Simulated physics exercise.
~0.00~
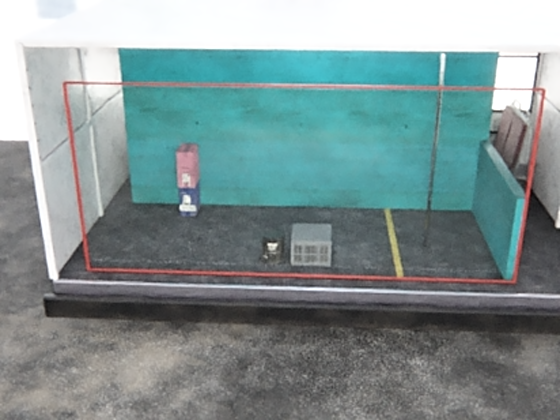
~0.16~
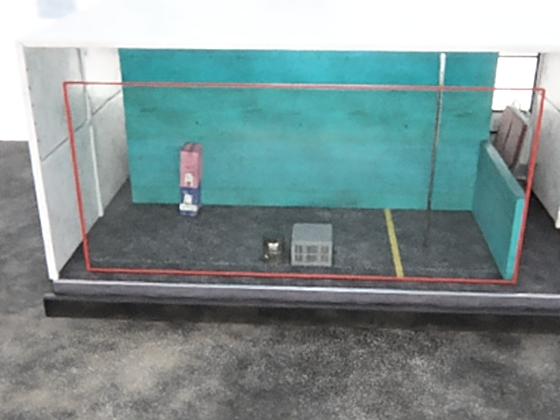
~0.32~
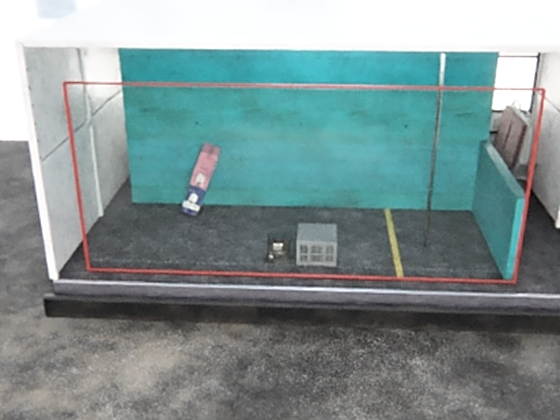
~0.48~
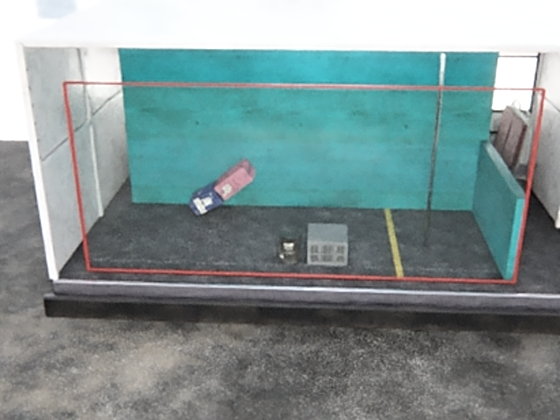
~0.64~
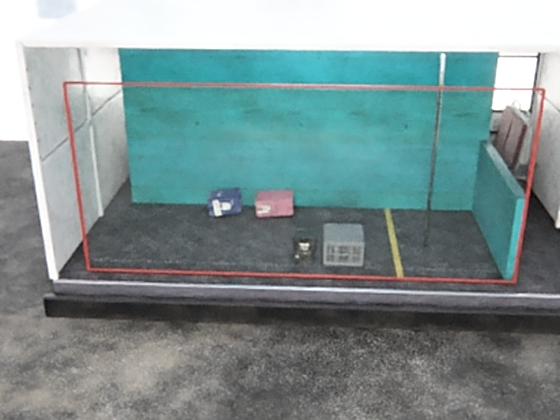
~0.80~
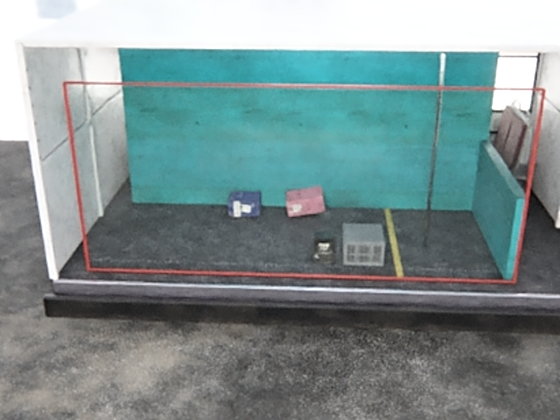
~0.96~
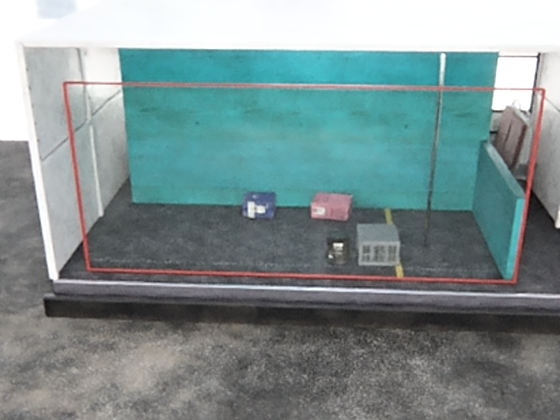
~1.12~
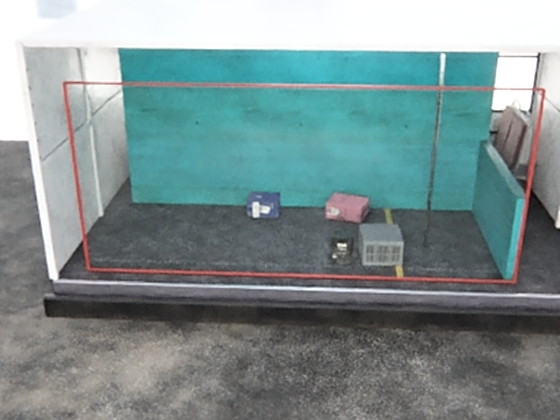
A pink pack stacked on a blue one stands at the left of a dark-floored bay, seen from a fixed, slightly raised view through its open side. Teal panels line the back and right, a thin pole rises near a yellow floor line, and a small dark bucket and a grey crate sit near the middle. The stack tips rightward and topples, splitting into two packs lying on the floor. Meanwhile the bucket and crate slide right together, and both packs follow. The crate stops at the yellow line, its middle just short of it, with the bucket beside it and the packs behind.
